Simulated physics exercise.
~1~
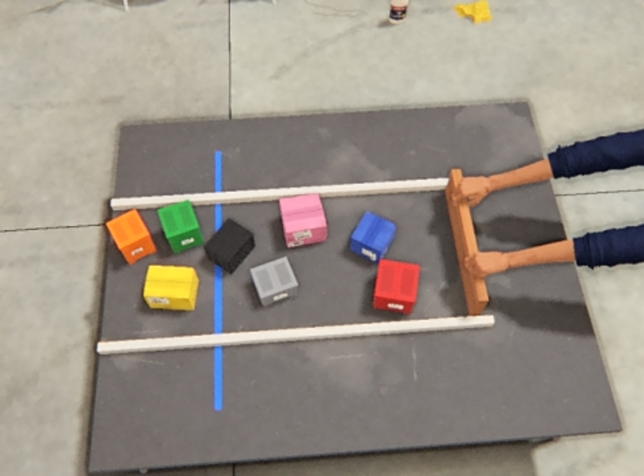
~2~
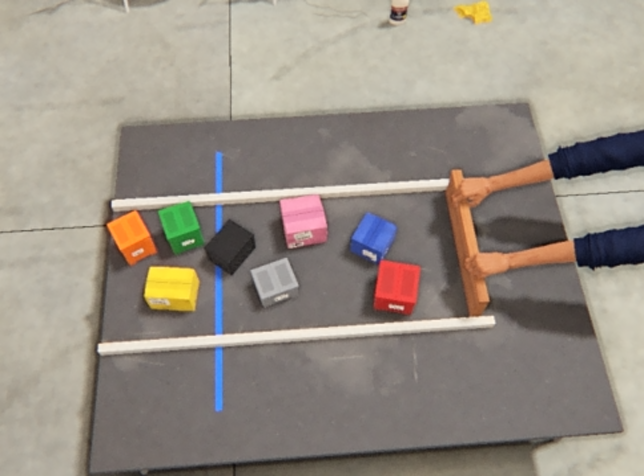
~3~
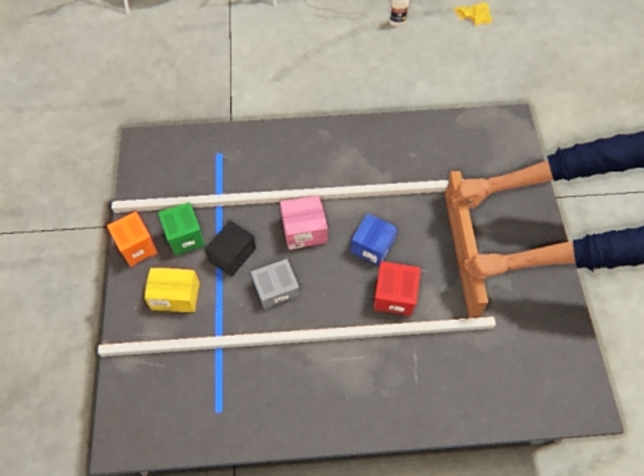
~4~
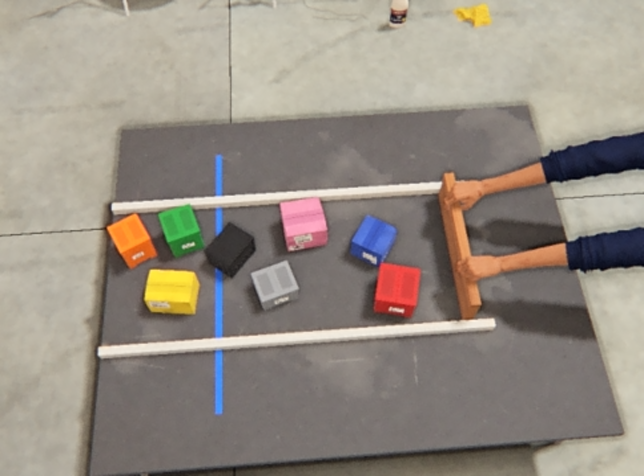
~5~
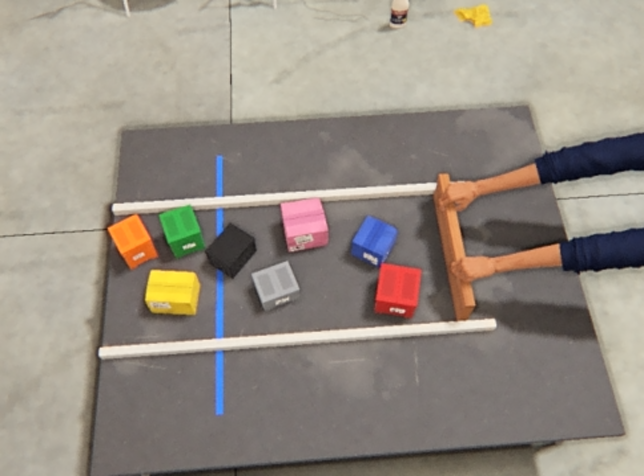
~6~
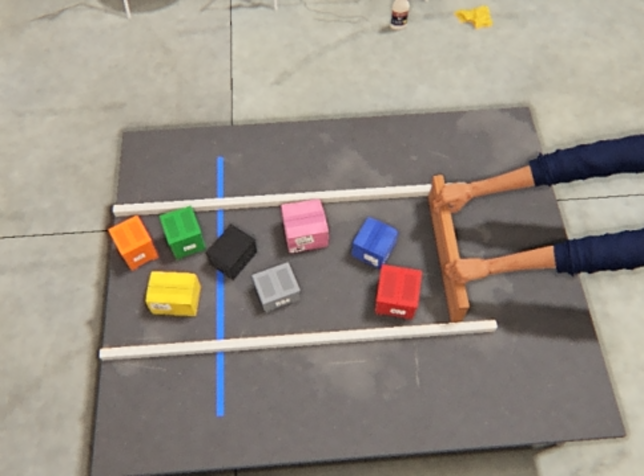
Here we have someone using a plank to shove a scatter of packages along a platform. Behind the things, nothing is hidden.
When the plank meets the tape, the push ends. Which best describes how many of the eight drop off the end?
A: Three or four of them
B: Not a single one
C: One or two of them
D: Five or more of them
Not a single one.
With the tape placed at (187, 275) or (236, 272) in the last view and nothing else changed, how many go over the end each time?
It would be 2 and 0.
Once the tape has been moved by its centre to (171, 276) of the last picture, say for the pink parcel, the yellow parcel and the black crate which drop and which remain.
First, the pink parcel is safe; next, the yellow parcel takes the fall; last, the black crate is safe.
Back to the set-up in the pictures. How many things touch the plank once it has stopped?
It's 3.
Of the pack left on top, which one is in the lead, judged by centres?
Answer: The yellow parcel.
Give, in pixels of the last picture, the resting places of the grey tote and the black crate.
First object: (160, 302); second object: (163, 267).
Soon after, none off yet; orange tote at rest near (134, 244); yellow parcel at rest near (174, 294); green tote at rest near (184, 233).
Then, none off yet; orange tote at rest near (134, 244); yellow parcel moved a little near (161, 296); green tote at rest near (182, 232).
At rest, the number that fall off is zero.
